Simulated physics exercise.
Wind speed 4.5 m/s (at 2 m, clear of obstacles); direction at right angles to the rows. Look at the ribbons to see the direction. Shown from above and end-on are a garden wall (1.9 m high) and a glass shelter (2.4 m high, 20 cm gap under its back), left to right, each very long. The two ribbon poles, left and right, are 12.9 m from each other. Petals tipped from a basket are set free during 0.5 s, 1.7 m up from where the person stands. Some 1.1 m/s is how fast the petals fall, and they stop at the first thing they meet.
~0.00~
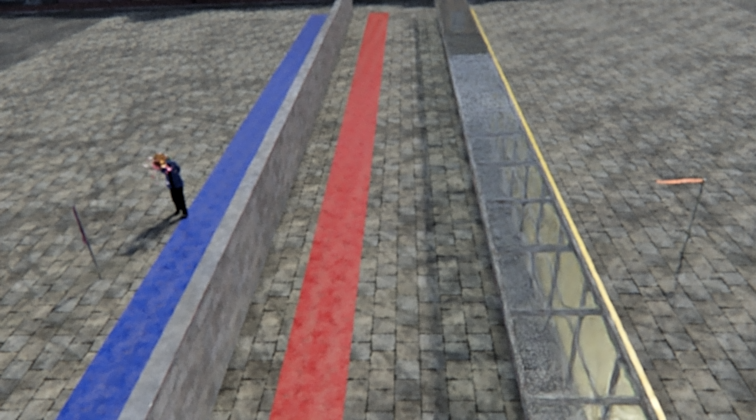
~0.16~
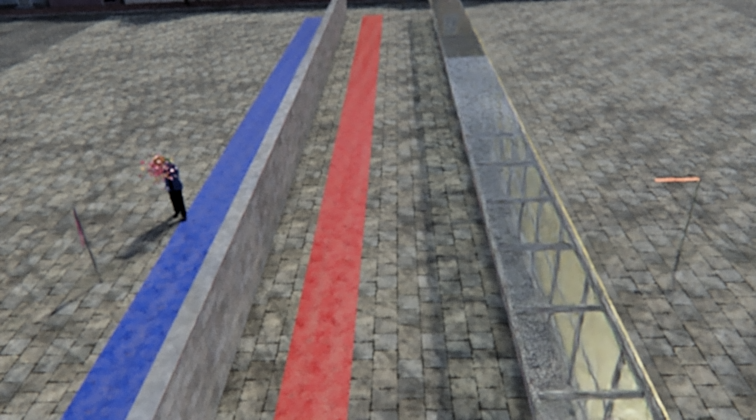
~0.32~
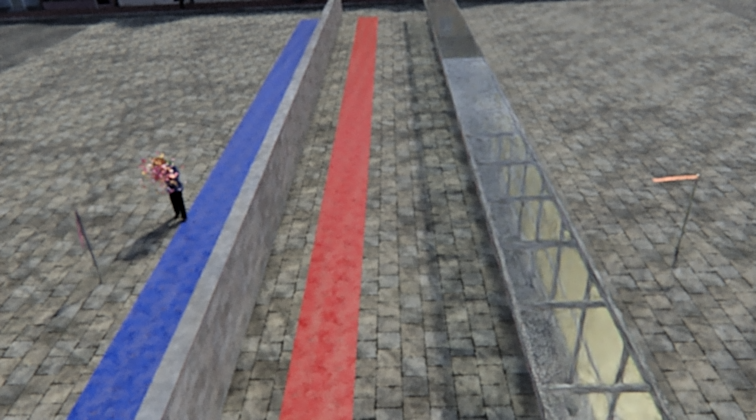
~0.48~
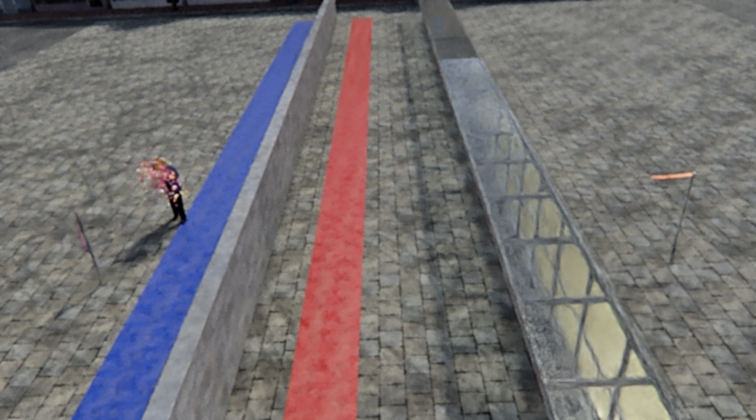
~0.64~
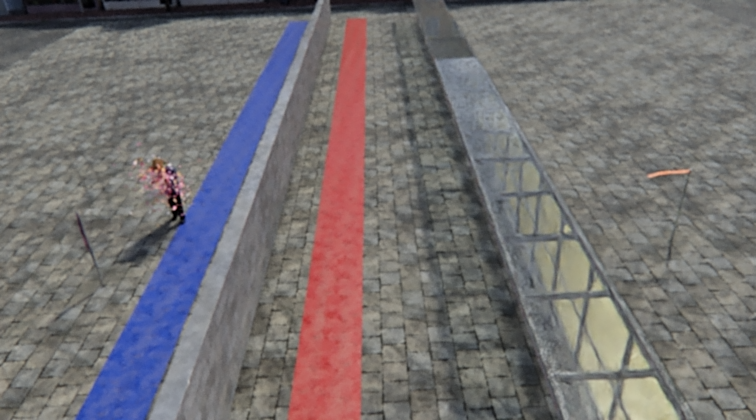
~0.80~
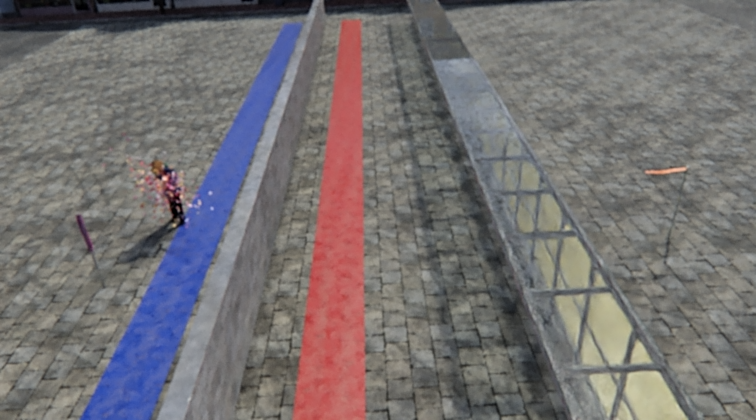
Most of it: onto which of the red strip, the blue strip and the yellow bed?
Onto blue.
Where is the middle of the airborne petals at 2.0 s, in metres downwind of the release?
0.5 metres.
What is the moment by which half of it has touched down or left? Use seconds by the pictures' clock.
Around 2.0 seconds.
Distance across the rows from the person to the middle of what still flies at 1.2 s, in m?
My estimate would be some 0.0 metres.
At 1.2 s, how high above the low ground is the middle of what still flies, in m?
Middle height: Approx. 1.0 m.
After 1.2 s, 94 % is in the air or yet to come; 0 % lies on the yellow bed, 0 % on the red strip and 3 % on the blue strip; the middle of what still flies is 1.0 m above the low ground, near (172, 199).
After 2.0 s, 53 % is in the air or yet to come; 0 % lies on the yellow bed, 0 % on the red strip and 31 % on the blue strip; the middle of what still flies is 0.7 m above the low ground, near (184, 208).
After 3.5 s, 14 % is in the air or yet to come; 0 % lies on the yellow bed, 0 % on the red strip and 54 % on the blue strip; the middle of what still flies is 0.7 m above the low ground, near (188, 205).
After 8.0 s, 1 % is in the air or yet to come; 0 % lies on the yellow bed, 0 % on the red strip and 58 % on the blue strip.
After 45.0 s, 0 % is in the air or yet to come; 0 % lies on the yellow bed, 0 % on the red strip and 58 % on the blue strip.
